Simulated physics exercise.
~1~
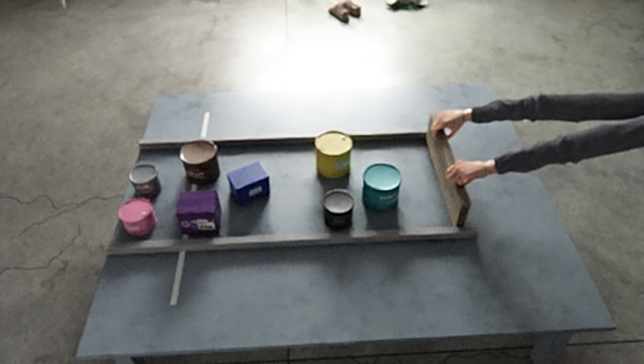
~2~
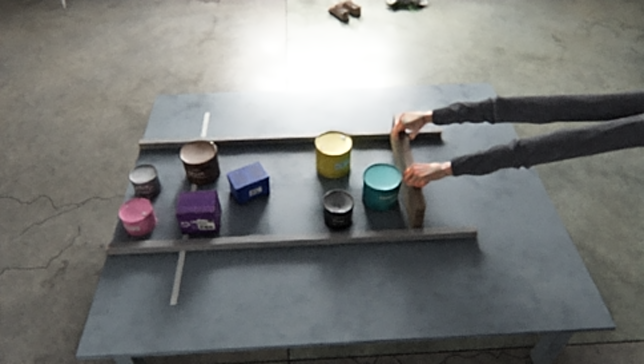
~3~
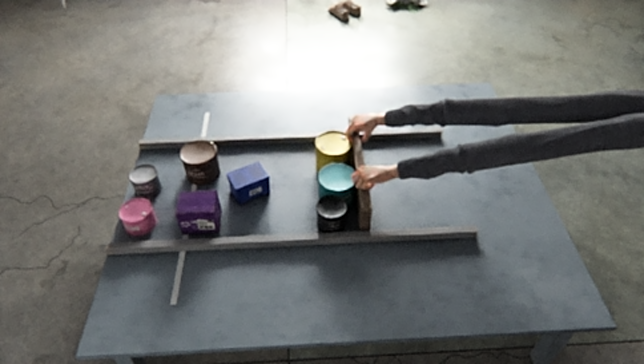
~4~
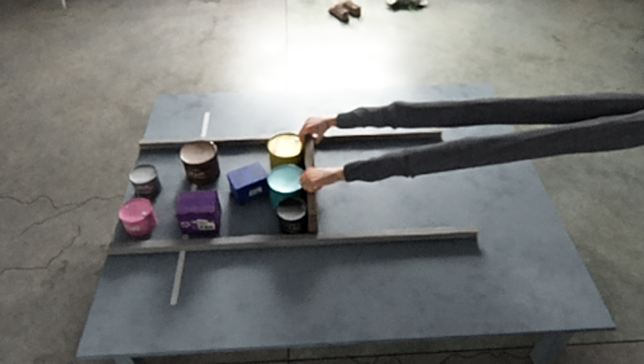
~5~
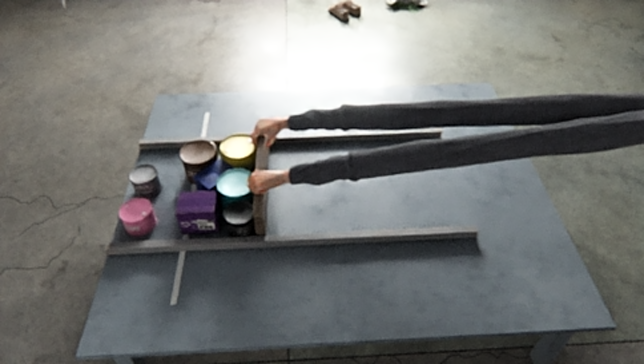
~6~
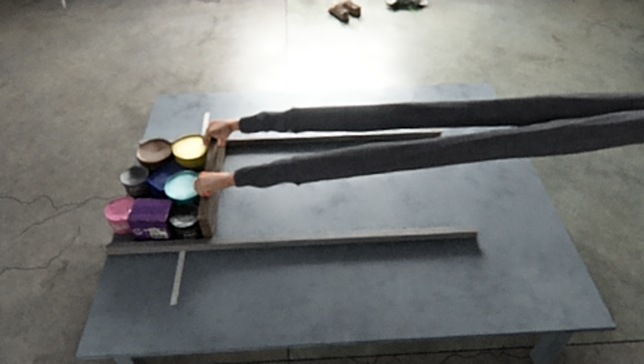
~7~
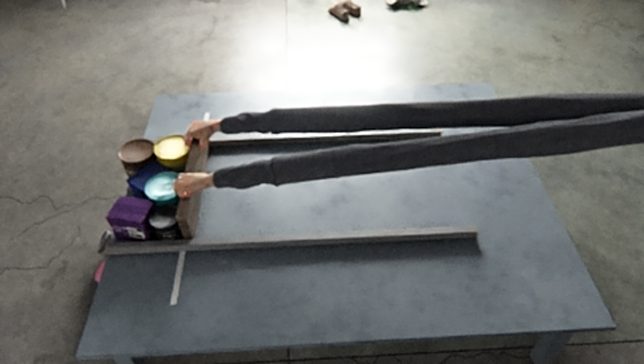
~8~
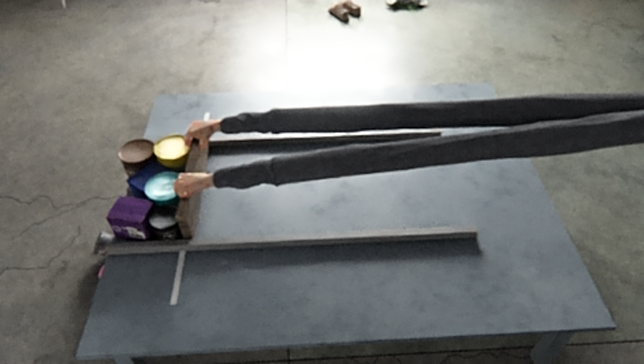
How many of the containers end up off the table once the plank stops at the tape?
Two of them go off the left edge, the pink can and the grey can. The rest stay bunched together at the end of the table.
A plank held upright by two hands slides left between two rails on a grey table, toward a loose group of cans and boxes. It reaches the turquoise, yellow and black cans and sweeps them along in a row. The blue box is caught up next, and then the brown, grey and pink cans and the purple box are packed together near the left edge. As the plank comes up to the strip of tape, the pink and grey cans go over the edge. The hands stop there, with the other containers still crowded at the table's end.
